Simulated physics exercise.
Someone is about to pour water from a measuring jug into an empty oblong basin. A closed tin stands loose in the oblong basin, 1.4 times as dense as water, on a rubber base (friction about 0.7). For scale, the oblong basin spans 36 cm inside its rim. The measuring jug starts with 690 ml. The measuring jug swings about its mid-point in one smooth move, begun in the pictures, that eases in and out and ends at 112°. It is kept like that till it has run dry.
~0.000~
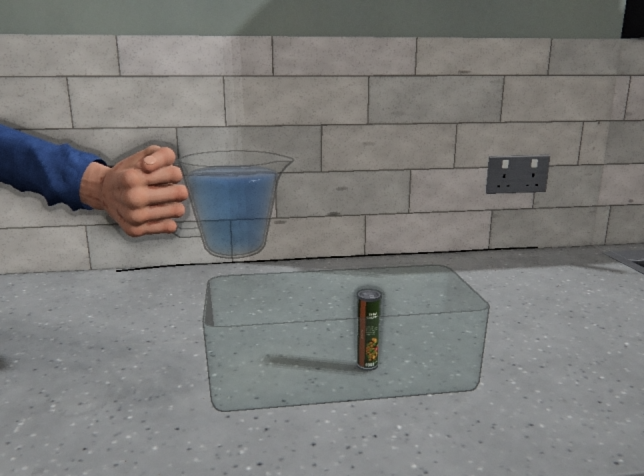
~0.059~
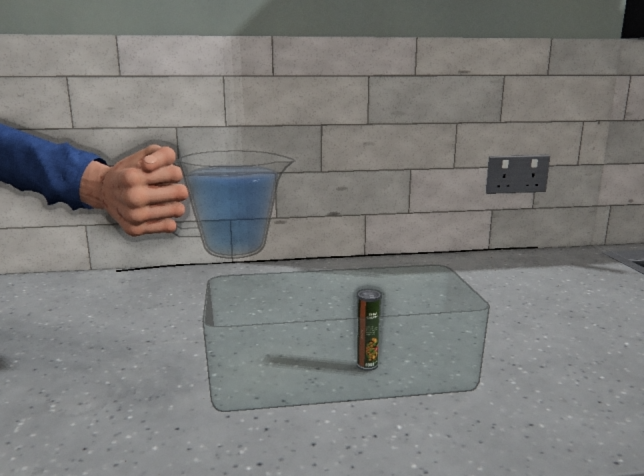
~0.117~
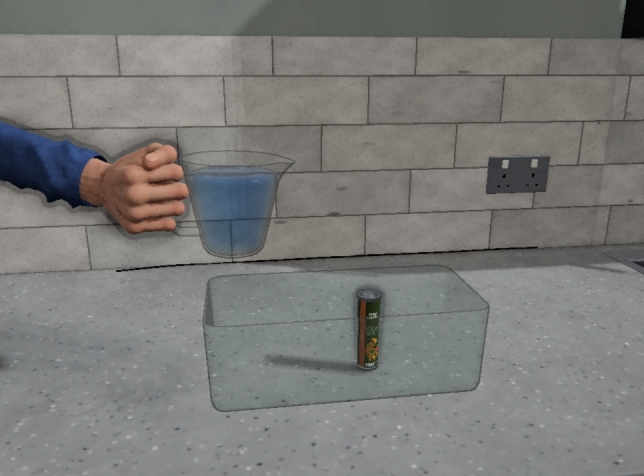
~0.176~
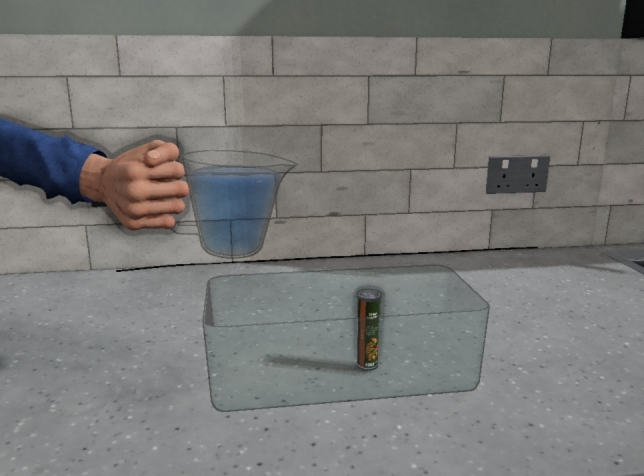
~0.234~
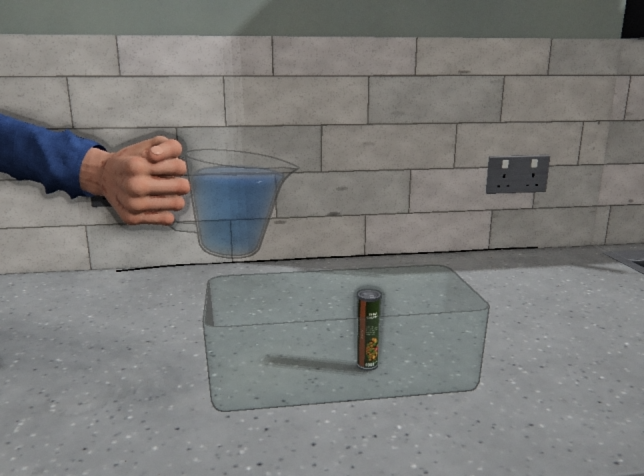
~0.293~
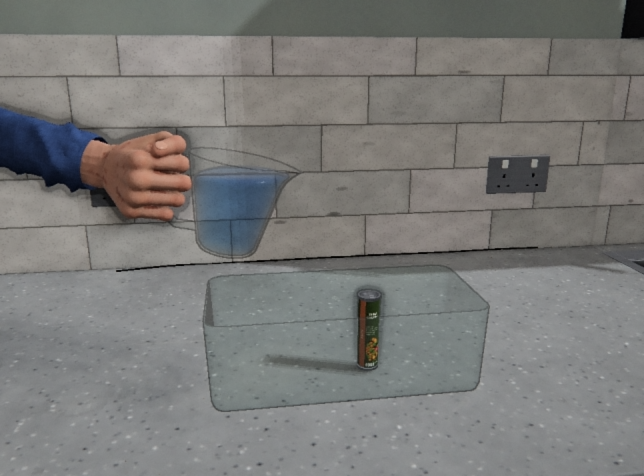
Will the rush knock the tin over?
The tin keeps standing.
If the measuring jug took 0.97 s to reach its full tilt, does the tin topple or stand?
The tin remains upright.
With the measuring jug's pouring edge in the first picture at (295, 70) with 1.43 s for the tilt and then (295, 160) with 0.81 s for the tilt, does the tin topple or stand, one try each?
First it falls; then it keeps standing.
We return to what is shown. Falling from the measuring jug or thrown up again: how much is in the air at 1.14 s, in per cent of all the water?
About 10 per cent.
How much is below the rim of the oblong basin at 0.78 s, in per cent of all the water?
Near 14 in a hundred.
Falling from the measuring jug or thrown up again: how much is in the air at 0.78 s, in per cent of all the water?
Some 18 per cent.
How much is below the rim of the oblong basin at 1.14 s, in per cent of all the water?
Near 80 in a hundred.
After 0.78 s the tilt is 64° and 68 per cent is still to pour; the tin stands where it began.
After 1.14 s the tilt is 101° and 10 per cent is still to pour; the tin stands 1 cm from where it began.
After 1.52 s the tilt is 112° and 0 per cent is still to pour; the tin stands 1 cm from where it began.
After 1.93 s the tilt is 112° and 0 per cent is still to pour; the tin stands 1 cm from where it began.
In the end the tin stands 1 cm from where it began.
